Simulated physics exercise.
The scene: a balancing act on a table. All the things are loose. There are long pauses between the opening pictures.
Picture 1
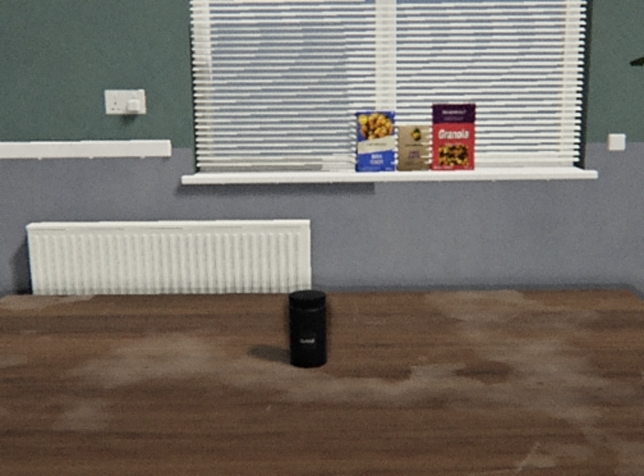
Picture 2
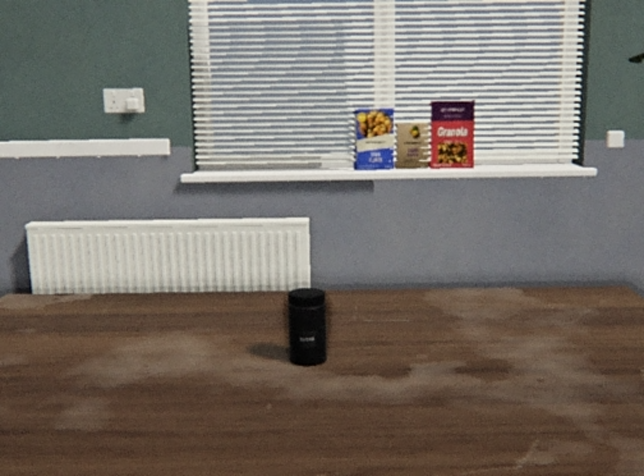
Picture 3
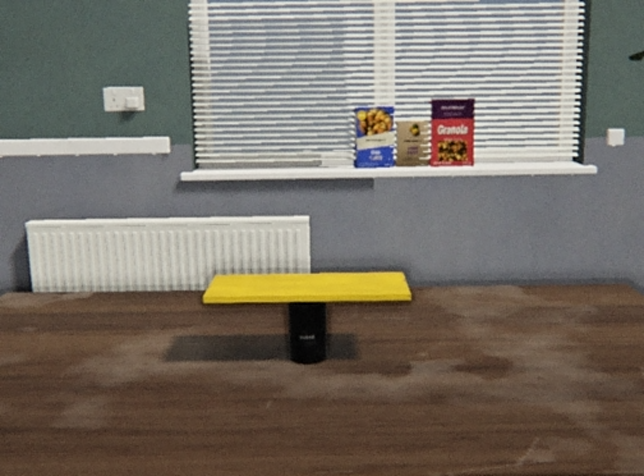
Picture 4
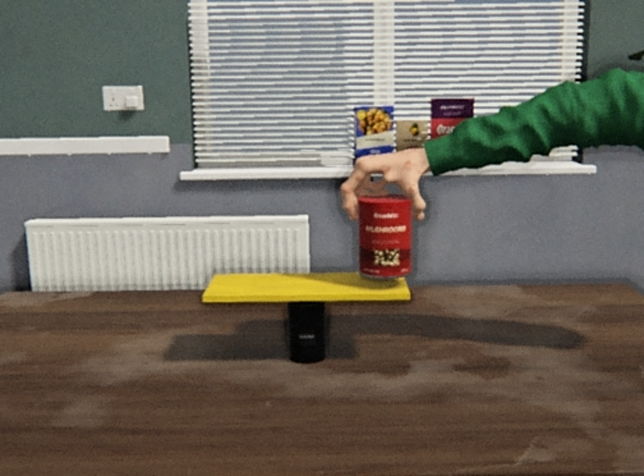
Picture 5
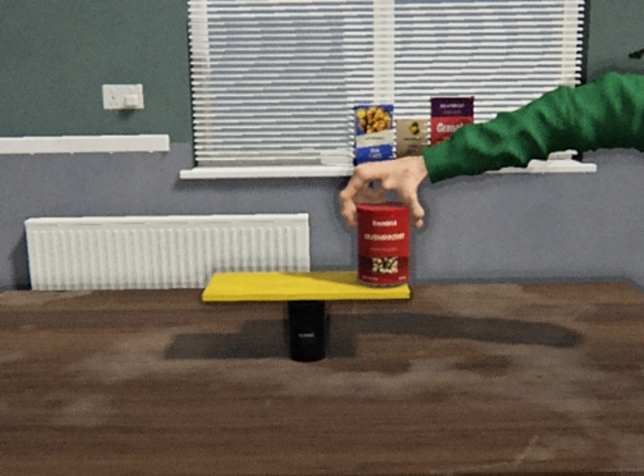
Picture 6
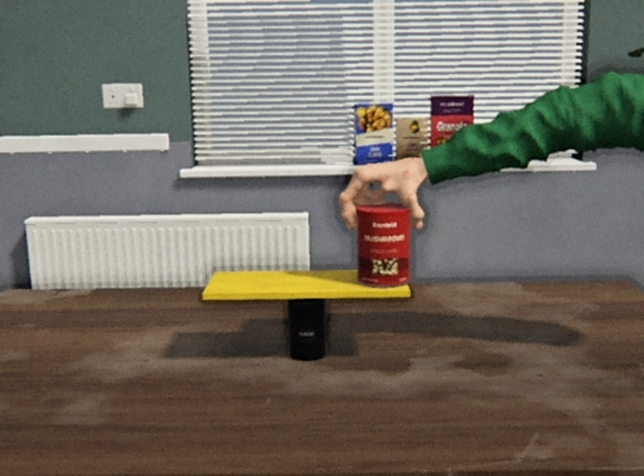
In this clip, a black jar stands on a wooden table, then a yellow board appears balanced across it. A green-sleeved arm reaches in from the right, lowers a red tin onto the board's right end, and keeps holding it.
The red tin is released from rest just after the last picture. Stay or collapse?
It gives way.
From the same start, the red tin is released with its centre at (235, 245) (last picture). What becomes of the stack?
Then it loses its balance.
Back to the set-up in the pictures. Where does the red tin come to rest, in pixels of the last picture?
Near (473, 327).
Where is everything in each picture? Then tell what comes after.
In the first frame, the last thing is not in view yet; black jar (308, 328).
In the second frame, the last thing is not in view yet; black jar (307, 326).
In the third frame, the last thing is not in view yet; black jar (308, 324).
In the fourth frame, still above its spot; red tin (385, 236); black jar (307, 324).
In the fifth frame, set down, still held; red tin (383, 243); black jar (307, 322).
In the sixth frame, set down, still held; red tin (383, 245); black jar (307, 321).
Then, 0.30 s past the last view, red tin now fallen; yellow board rocked 57° from its first pose.
Then, 0.50 s past the last view, yellow board rocked 39° from its first pose.
Finally, fallen, red tin and yellow board; black jar still in place. Final places as the last picture's camera would see them, red tin near (473, 327). The stack loses its balance.
